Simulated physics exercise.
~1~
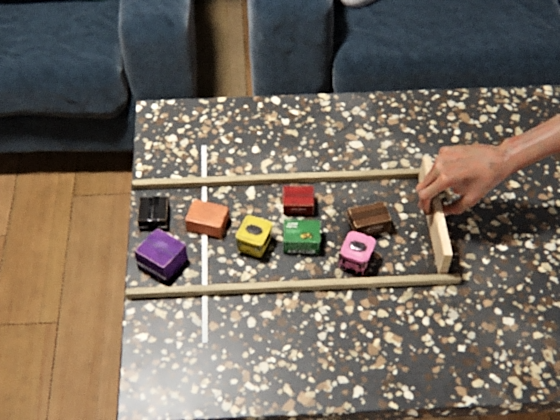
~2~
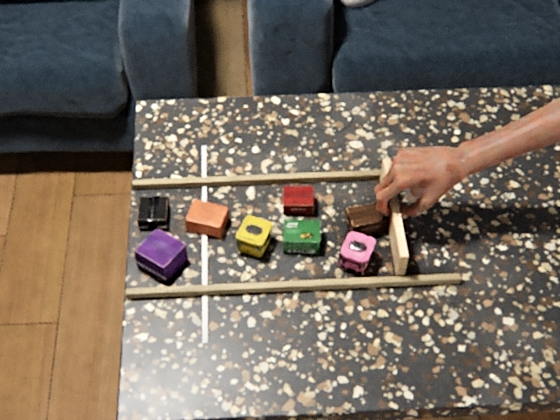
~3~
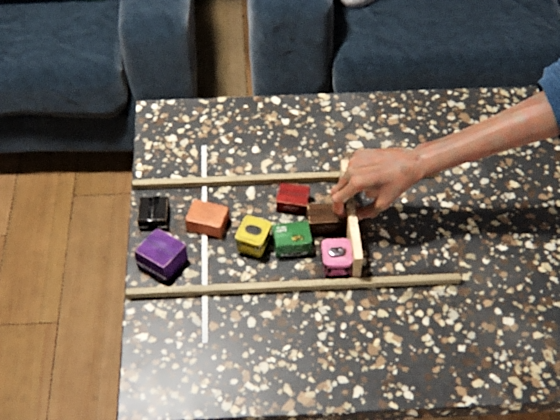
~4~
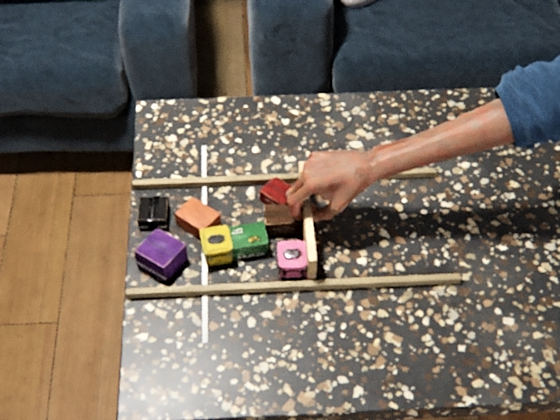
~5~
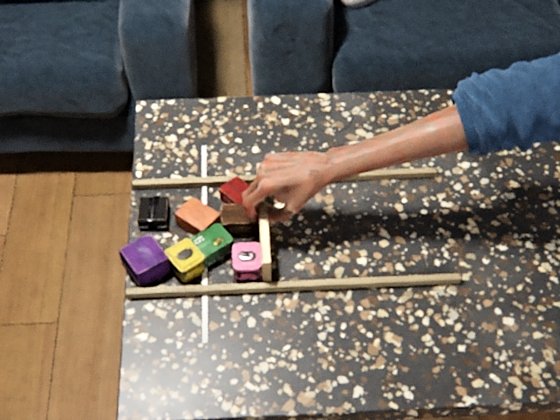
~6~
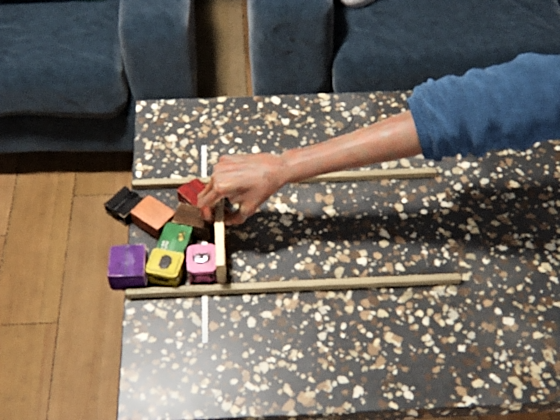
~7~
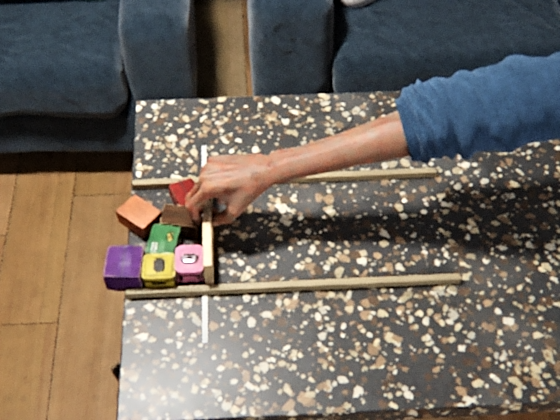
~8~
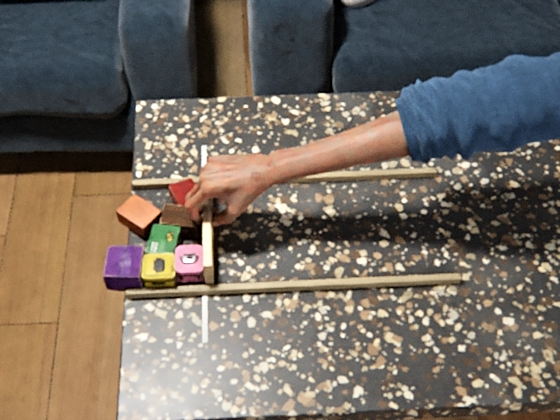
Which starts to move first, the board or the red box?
The board starts to move first. The red box stays where it is until the board has pushed other pieces up to it.
